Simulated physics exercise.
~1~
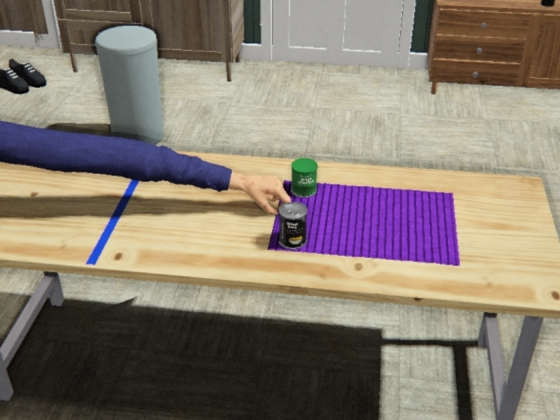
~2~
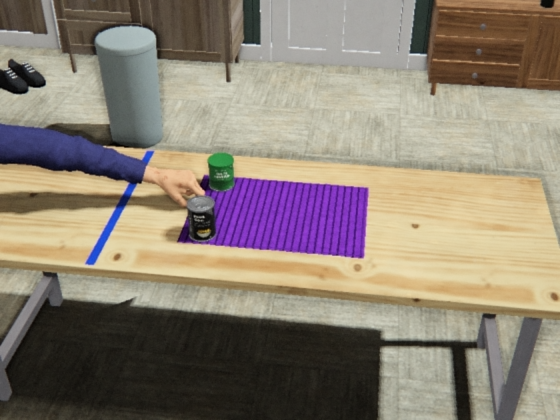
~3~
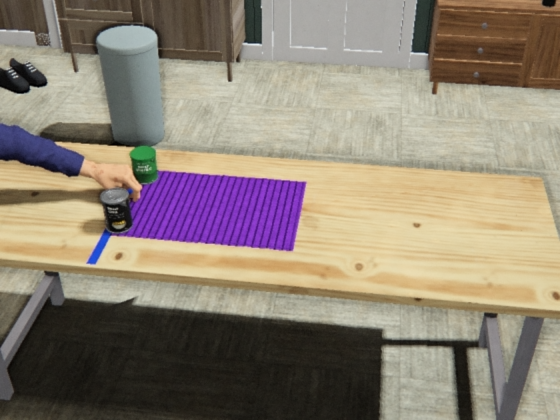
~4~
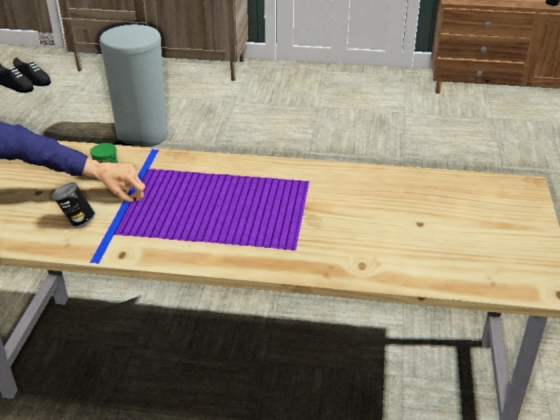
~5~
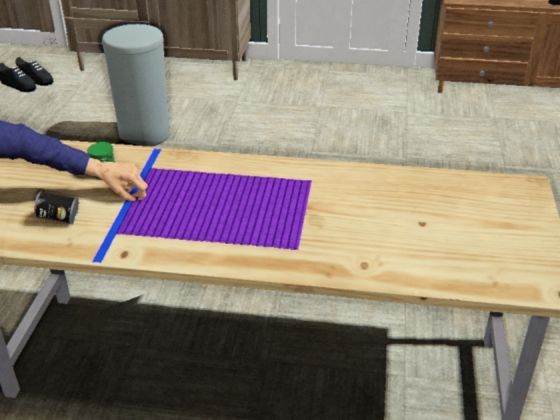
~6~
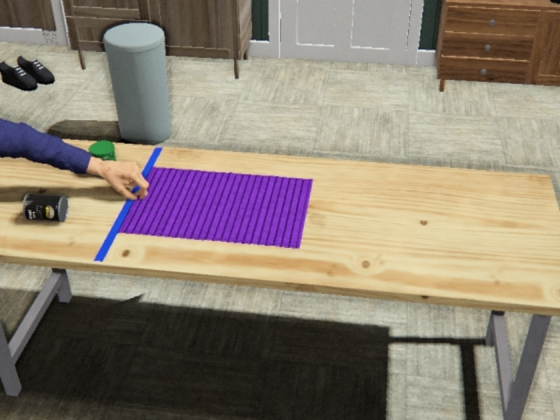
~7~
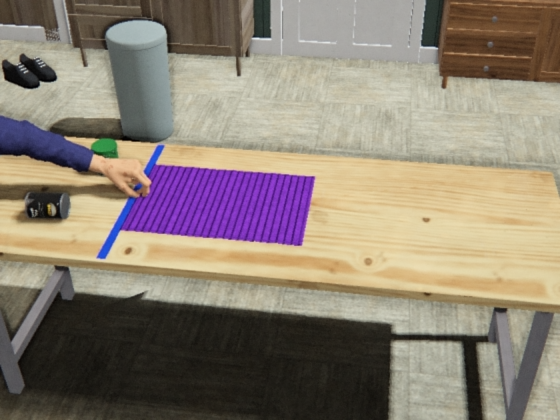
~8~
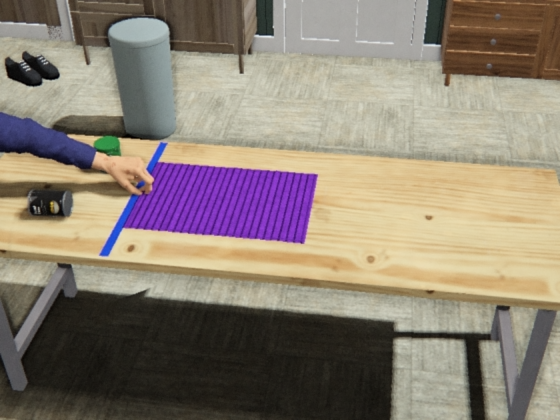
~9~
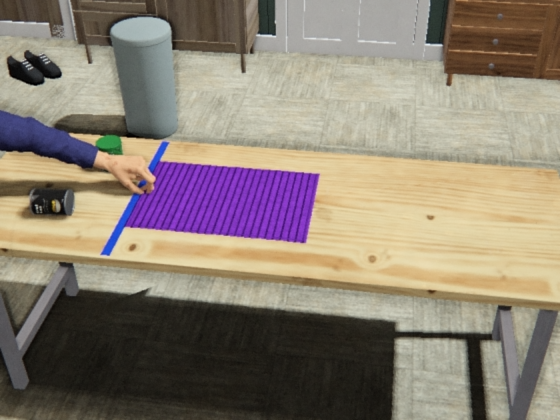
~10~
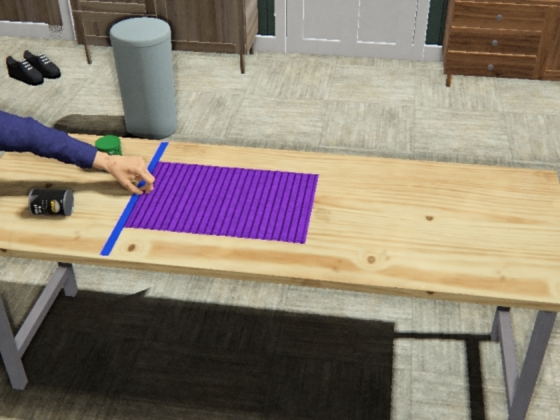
At first, a hand in a blue sleeve holds the left edge of a ridged purple cloth on a wooden table, with a green tin and a black tin standing on it. The hand pulls the cloth left towards a strip of blue tape, and both tins ride along. At the tape the hand stops short, but the tins keep sliding left, off the front of the cloth. The black tin tilts and topples onto its side past the tape. Finally, the green tin rests beyond the tape behind the wrist, while the hand stays at the cloth's edge.
